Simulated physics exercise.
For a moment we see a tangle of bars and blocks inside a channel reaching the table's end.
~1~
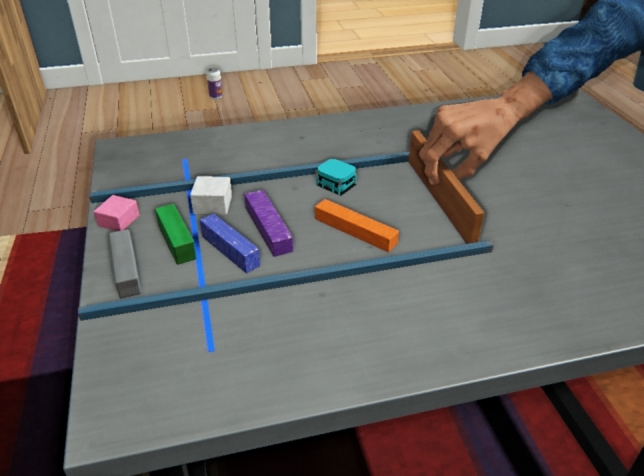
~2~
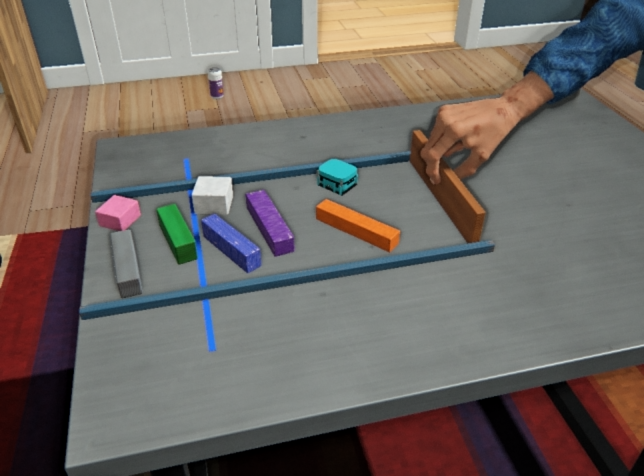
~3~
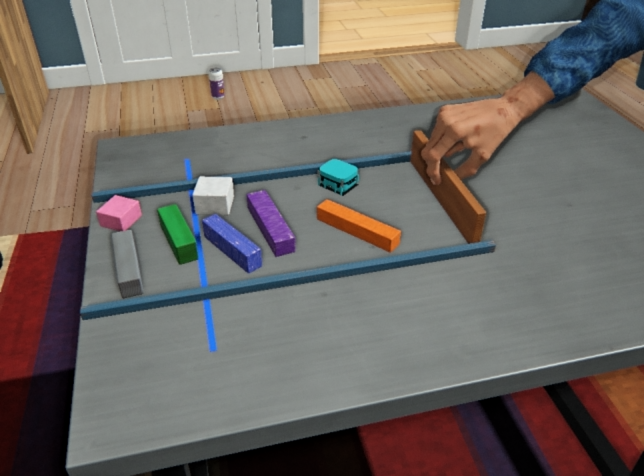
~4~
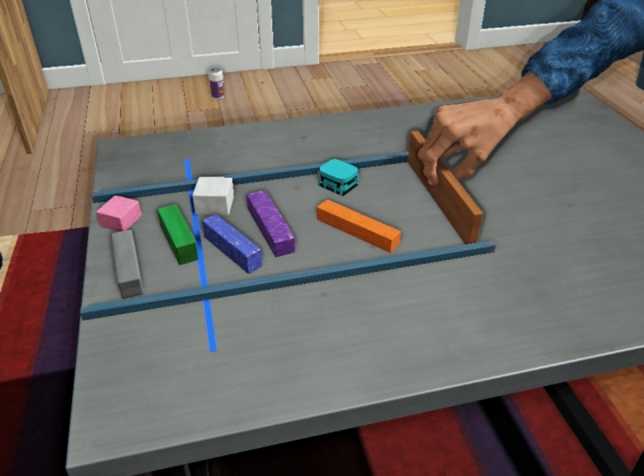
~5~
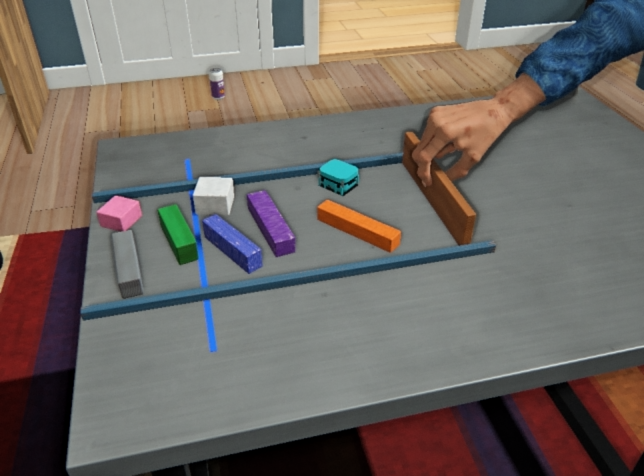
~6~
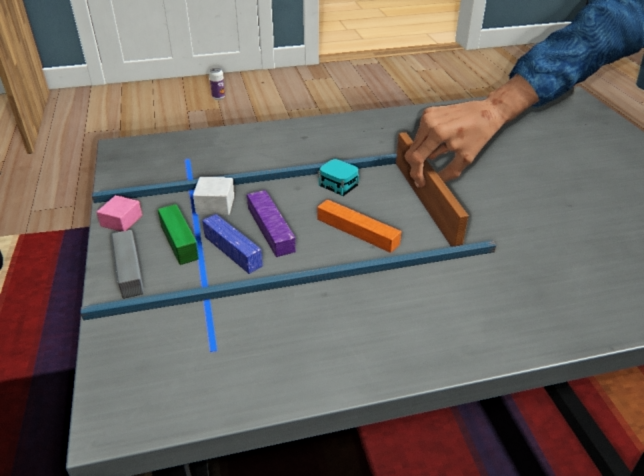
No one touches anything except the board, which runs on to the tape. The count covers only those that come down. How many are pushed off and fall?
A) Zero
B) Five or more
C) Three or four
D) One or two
The answer is A.
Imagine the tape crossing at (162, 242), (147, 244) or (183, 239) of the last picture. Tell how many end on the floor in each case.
Going through them in order, you'd see 2, 3 and 0.
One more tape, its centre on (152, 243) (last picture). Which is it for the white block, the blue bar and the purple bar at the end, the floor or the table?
The outcome is that the white block does not come off, the blue bar does not come off and the purple bar does not come off.
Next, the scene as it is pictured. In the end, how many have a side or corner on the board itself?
That makes 2.
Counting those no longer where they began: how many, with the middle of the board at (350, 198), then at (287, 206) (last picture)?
One spot: 2. Other spot: 3.
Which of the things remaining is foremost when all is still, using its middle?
That would be the pink block.
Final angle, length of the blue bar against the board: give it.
Out of line by around 0°.
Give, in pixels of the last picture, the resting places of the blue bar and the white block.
The blue bar ends up near (149, 257), and the white block near (142, 205).
Soon after, none off yet; pink block at rest near (120, 214); grey stick at rest near (127, 263); green stick at rest near (178, 234).
After that, none off yet; pink block at rest near (120, 214); grey stick at rest near (127, 263); green stick displaced a little near (165, 235).
In the end, the number that fall off is zero.
